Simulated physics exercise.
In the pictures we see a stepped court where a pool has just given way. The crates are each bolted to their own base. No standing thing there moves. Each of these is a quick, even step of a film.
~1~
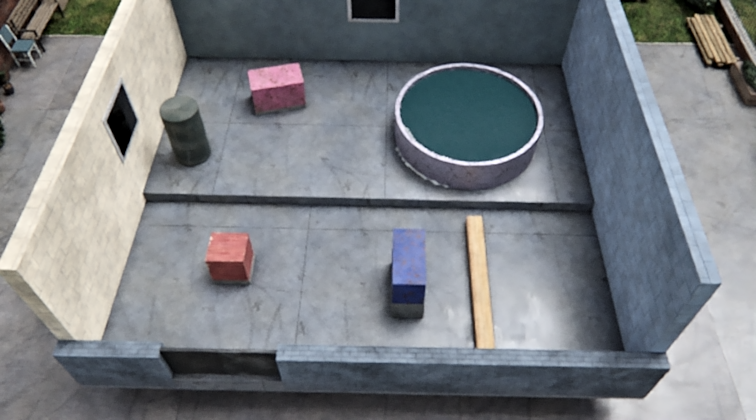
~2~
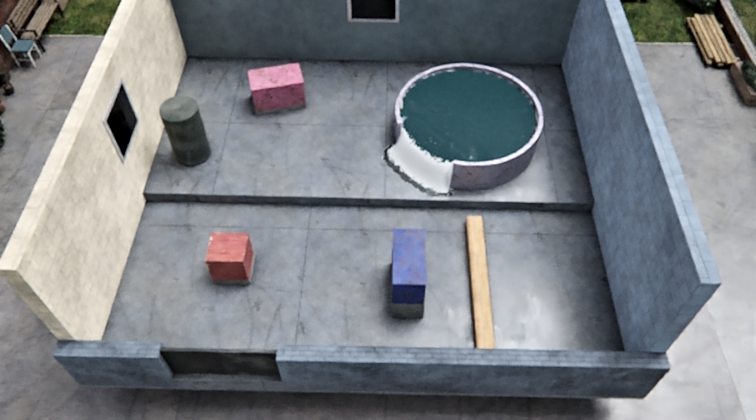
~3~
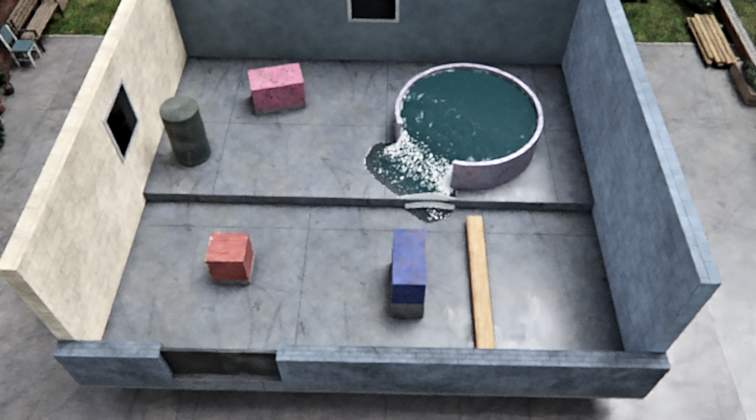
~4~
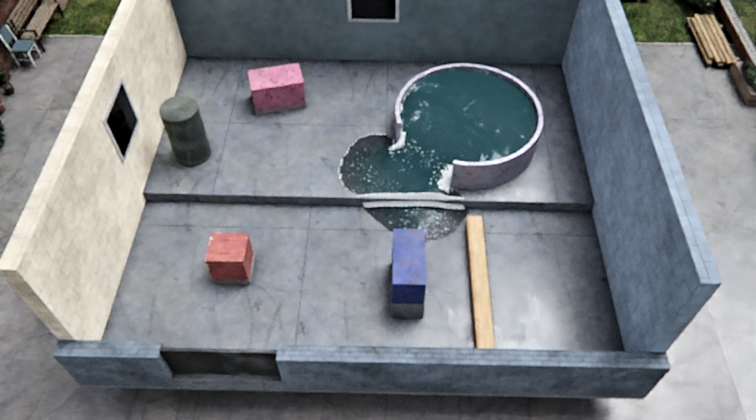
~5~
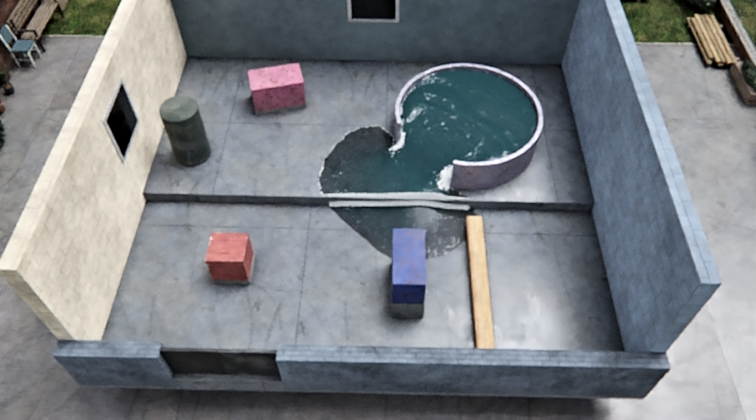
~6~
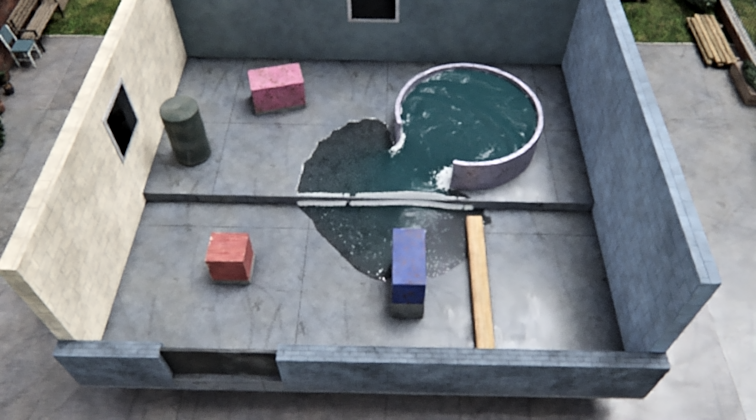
The clip opens on a walled, two-level court with a round pool full of green water, whole and still. The pool's lower left side gives way and water pours out, spills over the step and spreads leftward and forward around the blue block, while the blocks stay put.
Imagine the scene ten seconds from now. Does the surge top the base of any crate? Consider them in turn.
At the end, the red crate is caught by the water. The pink crate is safe from the water. The blue crate is safe from the water.
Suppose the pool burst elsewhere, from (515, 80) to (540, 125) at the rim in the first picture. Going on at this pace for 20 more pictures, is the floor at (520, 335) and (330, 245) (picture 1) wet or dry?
Submerged, untouched.
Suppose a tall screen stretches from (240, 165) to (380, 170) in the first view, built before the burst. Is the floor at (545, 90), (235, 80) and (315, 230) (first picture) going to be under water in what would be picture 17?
The first point comes out unwetted, the next unwetted, the last inundated.
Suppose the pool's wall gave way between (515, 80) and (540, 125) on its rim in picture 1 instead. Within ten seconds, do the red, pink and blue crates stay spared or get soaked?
Red: Not flooded; pink: Flooded; blue: Not flooded.
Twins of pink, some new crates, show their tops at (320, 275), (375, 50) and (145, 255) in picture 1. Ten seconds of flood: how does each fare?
Listed order: Flooded / unflooded / flooded.
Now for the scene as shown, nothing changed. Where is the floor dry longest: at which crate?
My guess: The pink crate.
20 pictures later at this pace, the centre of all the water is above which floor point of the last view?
The water's middle lies around (367, 211).
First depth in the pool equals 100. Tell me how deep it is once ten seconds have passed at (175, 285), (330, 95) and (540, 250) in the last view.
In order: 16, 2, 6 %.
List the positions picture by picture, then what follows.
In the first picture, the round pool at (468, 114) is whole and still.
In the second picture, water pours out at (419, 163) and has run to (443, 196).
In the third picture, water pours out at (419, 165) and has run to (436, 216).
In the fourth picture, the front is at a hidden place, out from the gap at (419, 165).
In the fifth picture, the front is at a hidden place, out from the gap at (419, 165).
In the sixth picture, the front is at (380, 274), out from the gap at (419, 165).
A moment on, water covers 25 % of the floor; the red crate water round its plinth, the pink crate not reached, the blue crate water round its plinth.
Next, water covers 40 % of the floor; the red crate water round its plinth, the pink crate water round its plinth, the blue crate water round its plinth.
Then, water covers 50 % of the floor; the red crate water round its plinth, the pink crate water round its plinth, the blue crate water round its plinth.
Later, water covers 60 % of the floor; the red crate water round its plinth, the pink crate water round its plinth, the blue crate water round its plinth.
In the end, water covers 65 % of the floor; the red crate was topped, the pink crate stayed above the water, the blue crate stayed above the water.
